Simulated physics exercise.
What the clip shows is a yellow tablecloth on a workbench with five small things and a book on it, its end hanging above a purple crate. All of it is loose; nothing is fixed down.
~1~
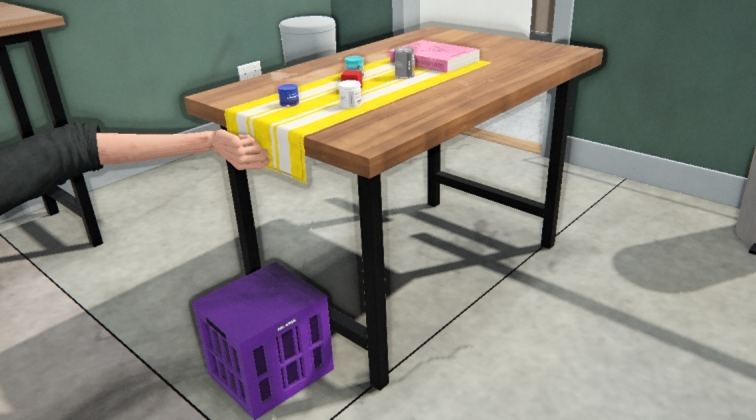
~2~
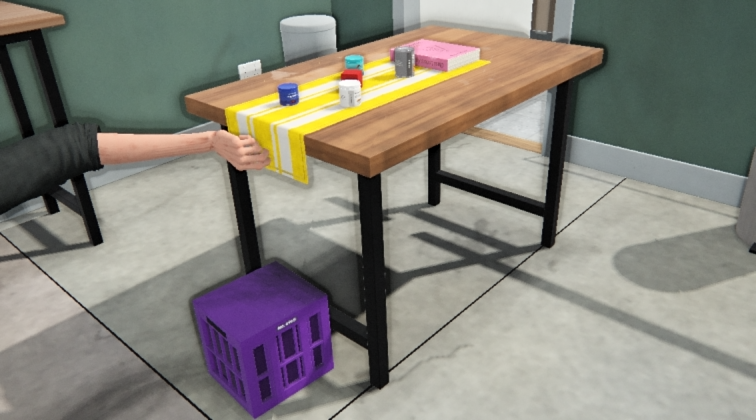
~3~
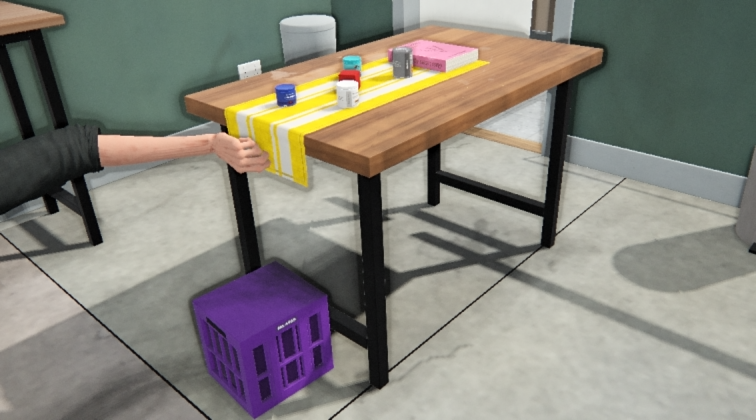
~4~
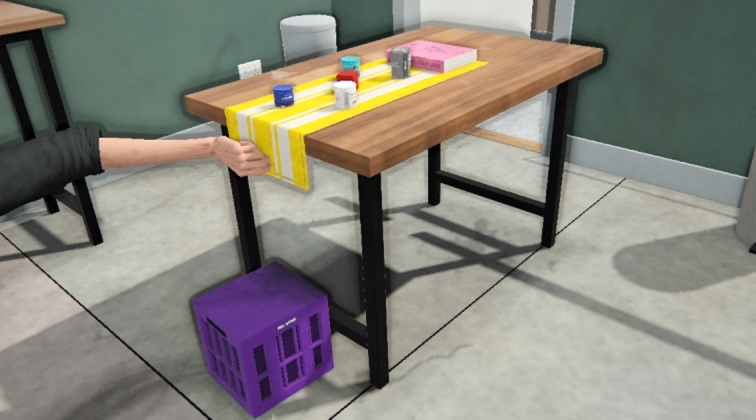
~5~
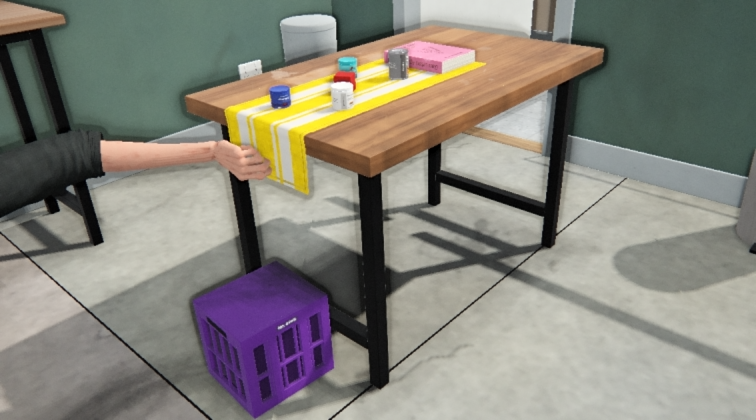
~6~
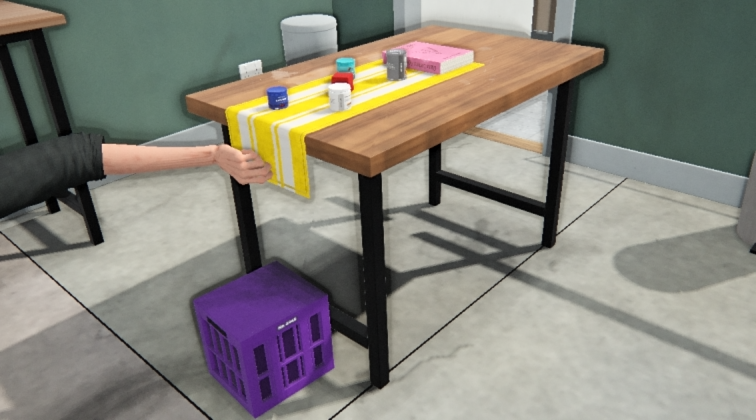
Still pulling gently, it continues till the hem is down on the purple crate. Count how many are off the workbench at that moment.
Off the workbench: Three.
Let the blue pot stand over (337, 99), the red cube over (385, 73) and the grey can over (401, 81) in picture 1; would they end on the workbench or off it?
I reckon the blue pot takes a fall, the red cube hangs on and the grey can hangs on.
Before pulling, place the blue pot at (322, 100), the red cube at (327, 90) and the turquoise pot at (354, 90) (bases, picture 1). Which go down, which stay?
Of the three, the blue pot ends off the top, the red cube ends off the top and the turquoise pot ends off the top.
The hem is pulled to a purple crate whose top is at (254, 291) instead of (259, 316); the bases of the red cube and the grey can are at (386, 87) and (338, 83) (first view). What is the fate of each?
Red cube: Safe; grey can: Safe.
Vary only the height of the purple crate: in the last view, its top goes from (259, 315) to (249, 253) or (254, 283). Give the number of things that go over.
That would make 1 and 2.
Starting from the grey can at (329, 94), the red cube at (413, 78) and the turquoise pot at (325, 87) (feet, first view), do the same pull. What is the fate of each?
Grey can lost, red cube safe, turquoise pot lost.
Soon after, hem near (276, 244); blue pot gone.
Then, hem on the crate; blue pot, white pot and red cube gone.
At rest, hem on the crate; blue pot, white pot and red cube gone. Over the edge go three.
